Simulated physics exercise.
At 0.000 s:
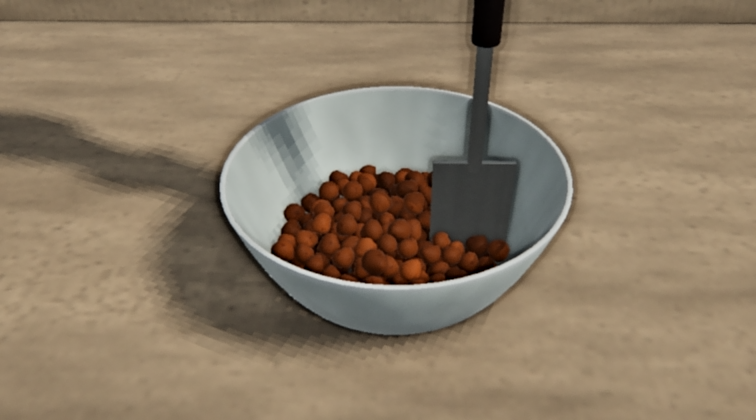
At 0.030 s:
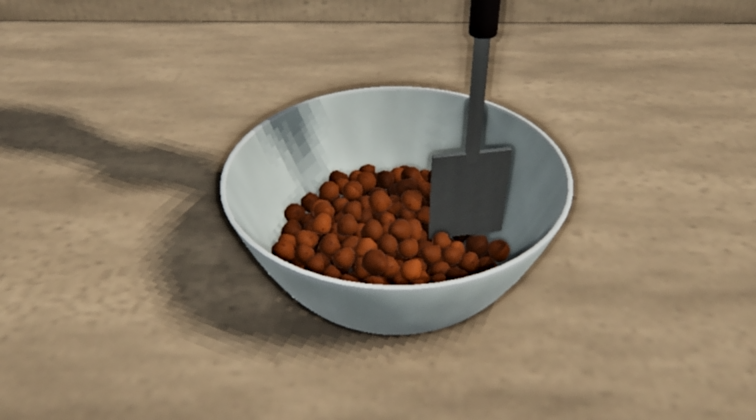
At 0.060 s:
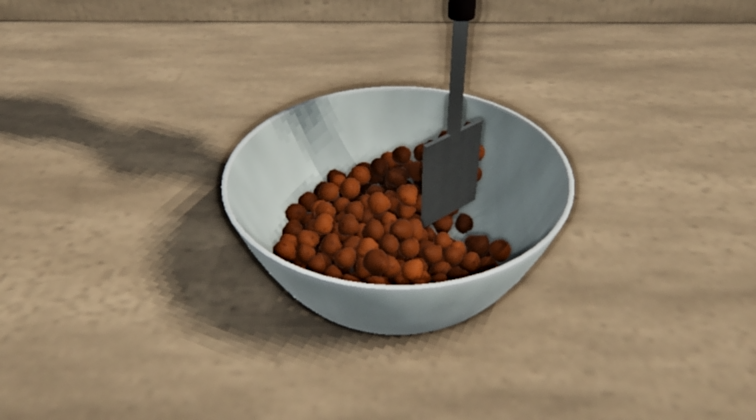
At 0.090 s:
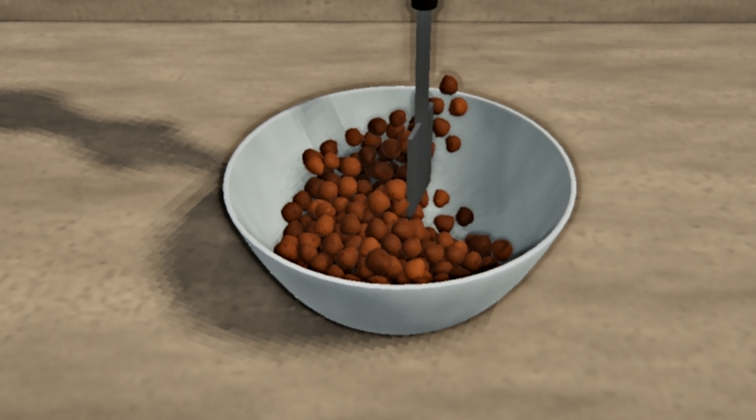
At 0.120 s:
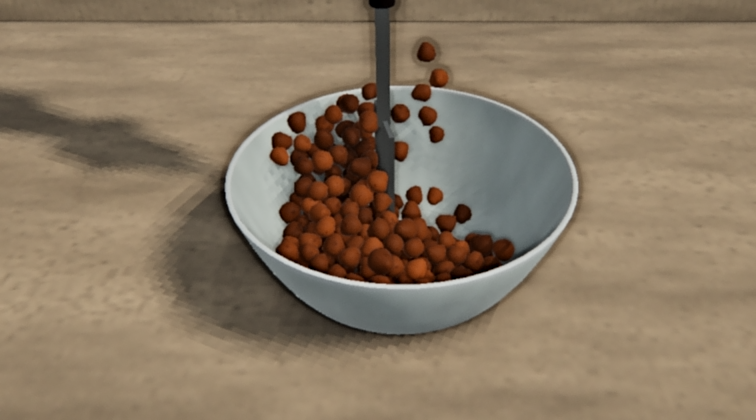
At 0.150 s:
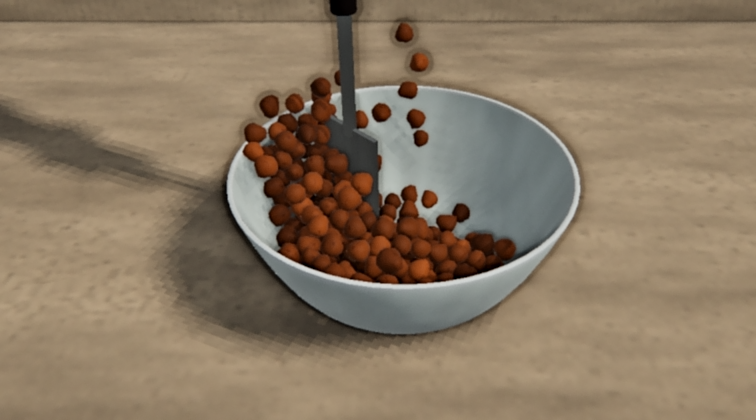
On a mottled tan surface, an upright spatula in a pale bowl of small brown balls sweeps from the right side around the back toward the left, pushing the balls into a leftward heap and flinging several above the rim.
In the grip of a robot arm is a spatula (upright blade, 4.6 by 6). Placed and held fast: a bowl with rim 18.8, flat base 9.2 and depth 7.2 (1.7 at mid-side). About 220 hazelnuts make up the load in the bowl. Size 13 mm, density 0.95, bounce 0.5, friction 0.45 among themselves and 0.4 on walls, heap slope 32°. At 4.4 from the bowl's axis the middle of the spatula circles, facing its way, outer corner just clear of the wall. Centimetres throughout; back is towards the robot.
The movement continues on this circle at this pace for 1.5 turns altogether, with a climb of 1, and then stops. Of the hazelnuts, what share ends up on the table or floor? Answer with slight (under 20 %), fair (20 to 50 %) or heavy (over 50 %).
Fair.
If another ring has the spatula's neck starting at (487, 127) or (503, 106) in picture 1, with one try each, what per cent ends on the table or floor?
25 and 0 per cent.
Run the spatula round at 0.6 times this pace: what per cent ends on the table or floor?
It would come to around 10 percent.
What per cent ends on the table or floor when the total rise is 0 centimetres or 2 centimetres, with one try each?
That gives about 35 per cent and 25 per cent, in order.
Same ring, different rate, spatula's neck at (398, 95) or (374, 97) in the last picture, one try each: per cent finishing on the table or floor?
Close to 15 and 20 in a hundred.
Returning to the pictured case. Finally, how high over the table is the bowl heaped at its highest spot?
5.0 cm, roughly.
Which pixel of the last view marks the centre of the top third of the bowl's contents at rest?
Centre, approx.: (343, 252).
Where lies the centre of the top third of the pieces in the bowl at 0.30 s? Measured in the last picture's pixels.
The upper third is centred close to (466, 250).
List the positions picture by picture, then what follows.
Spatula neck at (477, 139), 0° round; upper third of the load around (381, 223), from x 285 to 500, top at y 175; 220 in the bowl, in the first frame.
Spatula neck at (474, 129), 12° round; upper third of the load around (383, 221), from x 285 to 500, top at y 175, in the second frame.
Spatula neck at (455, 110), 42° round; upper third of the load around (388, 211), from x 285 to 500, top at y 135, in the third frame.
Spatula neck at (422, 98), 73° round; upper third of the load around (377, 183), from x 285 to 500, top at y 85, in the fourth frame.
Spatula neck at (383, 96), 104° round; upper third of the load around (351, 167), from x 280 to 505, top at y 55; 219 in the bowl, 1 in flight or on the tool, in the fifth frame.
Spatula neck at (349, 104), 136° round; upper third of the load around (322, 166), from x 255 to 505, top at y 35; 218 in the bowl, 2 in flight or on the tool, in the sixth frame.
By 0.30 s, 289° round, highest piece 12 above the table; 185 in the bowl, 7 on the table or floor, 28 in flight or on the tool.
By 0.44 s, 82° round, highest piece 11 above the table; 157 in the bowl, 38 on the table or floor, 25 in flight or on the tool.
By 0.72 s, 180° round, highest piece 8 above the table; 141 in the bowl, 78 on the table or floor, 1 in flight or on the tool.
By 1.42 s, 180° round, highest piece 5 above the table; 141 in the bowl, 79 on the table or floor.
Final count, 141 in the bowl, 79 on the table or floor. That is 36 % on the table or floor.
